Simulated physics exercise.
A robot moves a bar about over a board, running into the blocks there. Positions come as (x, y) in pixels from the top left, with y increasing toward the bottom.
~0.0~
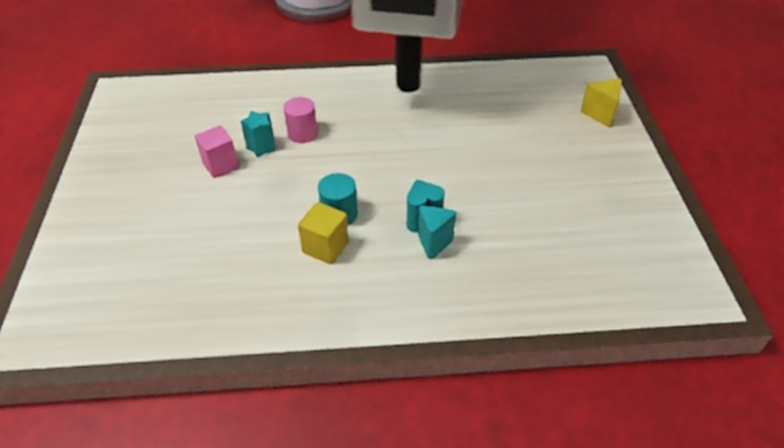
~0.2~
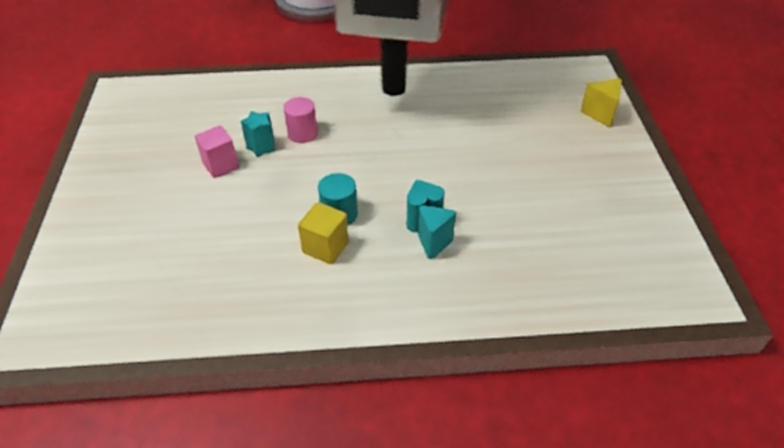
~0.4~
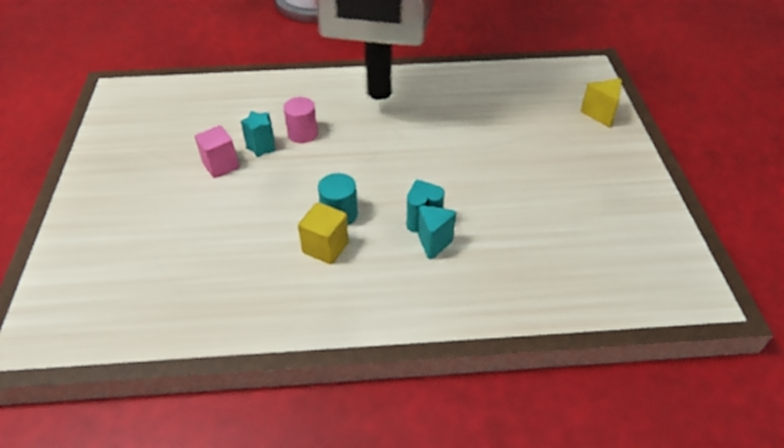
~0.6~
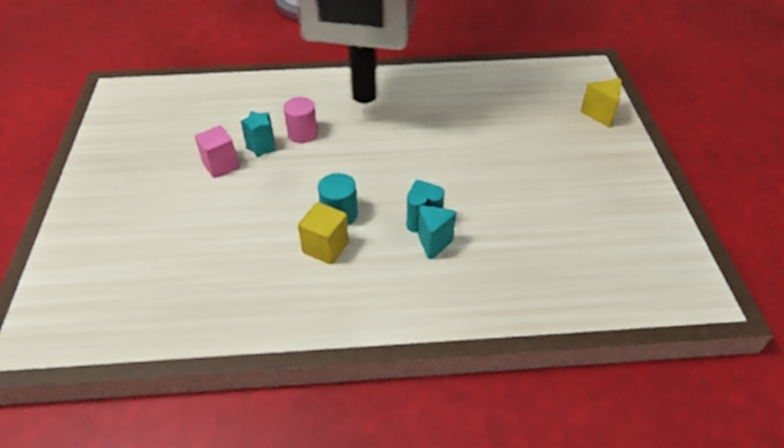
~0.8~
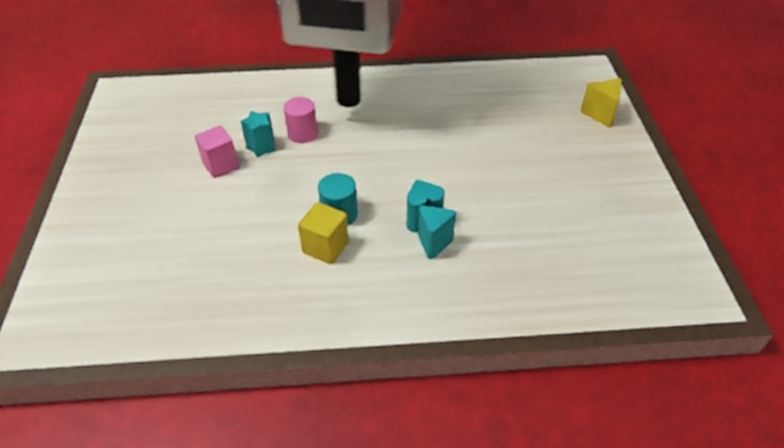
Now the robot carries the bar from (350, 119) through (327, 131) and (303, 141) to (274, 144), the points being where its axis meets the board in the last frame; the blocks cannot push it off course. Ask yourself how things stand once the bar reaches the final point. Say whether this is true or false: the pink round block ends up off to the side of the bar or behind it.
False - the claim does not hold.
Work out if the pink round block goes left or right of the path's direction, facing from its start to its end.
That block drifts right.
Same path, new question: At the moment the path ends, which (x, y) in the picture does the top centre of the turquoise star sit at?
Somewhere near (221, 122).
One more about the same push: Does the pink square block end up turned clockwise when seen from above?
I believe not.
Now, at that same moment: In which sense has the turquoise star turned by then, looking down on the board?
From overhead, the rotation is counterclockwise.
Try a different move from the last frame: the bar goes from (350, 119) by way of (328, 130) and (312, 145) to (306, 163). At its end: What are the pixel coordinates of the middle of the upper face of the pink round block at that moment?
Close to (280, 114).
What follows on the original path. Halfway along, bar (312, 118); pink round block (281, 110).
At the end, bar (270, 124); pink square block (203, 140), turned 30° anticlockwise; turquoise star (221, 122), turned 40° anticlockwise; pink round block (243, 109).
